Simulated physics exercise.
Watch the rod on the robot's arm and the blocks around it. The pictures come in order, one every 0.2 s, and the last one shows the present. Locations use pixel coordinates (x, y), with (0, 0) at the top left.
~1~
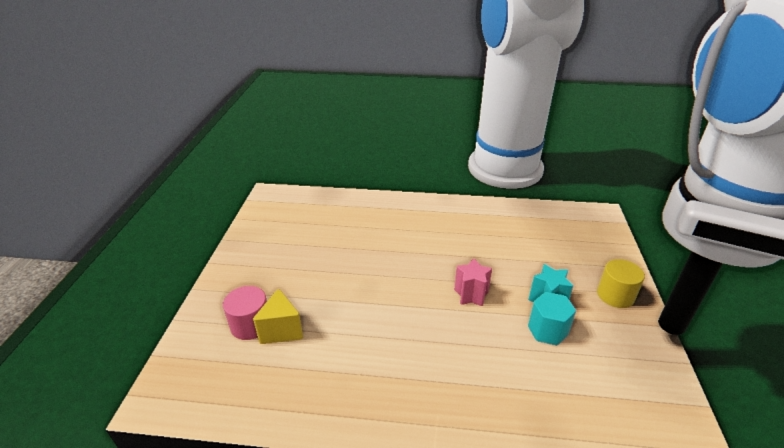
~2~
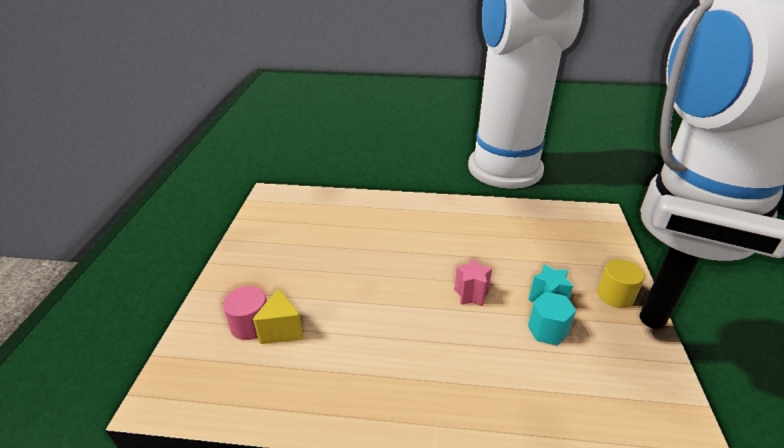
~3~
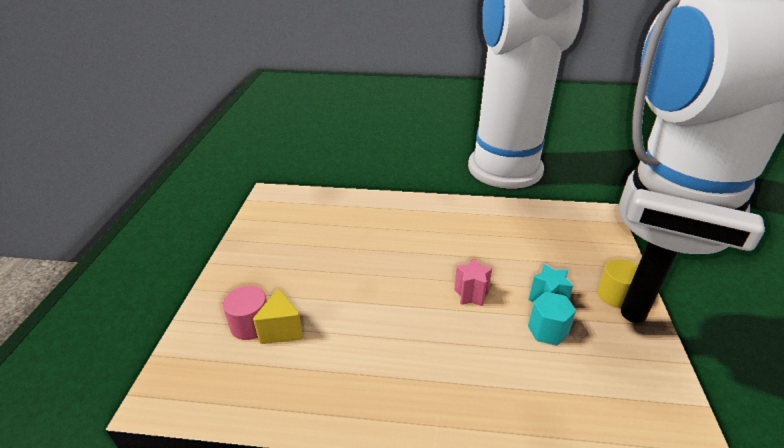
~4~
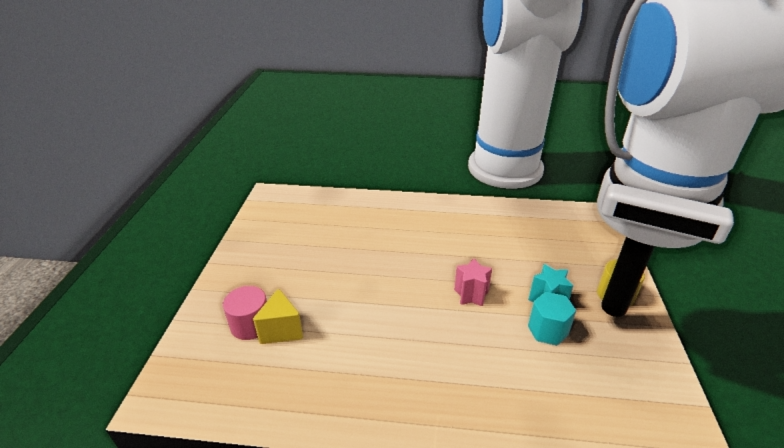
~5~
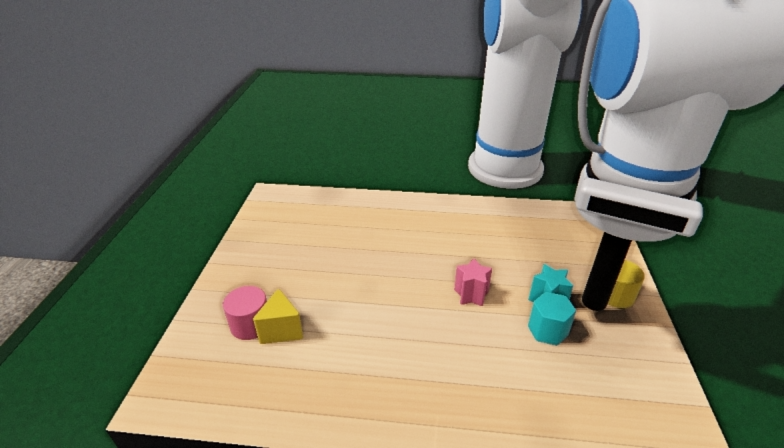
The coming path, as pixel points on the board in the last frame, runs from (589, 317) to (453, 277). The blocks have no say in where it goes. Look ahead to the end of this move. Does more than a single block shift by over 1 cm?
I expect so.
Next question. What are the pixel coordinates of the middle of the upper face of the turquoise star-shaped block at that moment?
About (478, 243).
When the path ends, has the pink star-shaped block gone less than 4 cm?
Yes
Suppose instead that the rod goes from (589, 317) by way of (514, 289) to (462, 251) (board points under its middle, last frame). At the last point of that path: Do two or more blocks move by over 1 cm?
That would be a no.
The first path, step by step. One third of the way, rod at (544, 289); turquoise star-shaped block at (524, 264), turned 35° clockwise.
Two thirds of the way, rod at (498, 276); turquoise star-shaped block at (491, 250), turned 75° clockwise.
At the end, rod at (454, 264); pink star-shaped block at (448, 269), turned 85° anticlockwise; turquoise star-shaped block at (478, 243), turned 125° clockwise; turquoise hexagonal block unmoved.
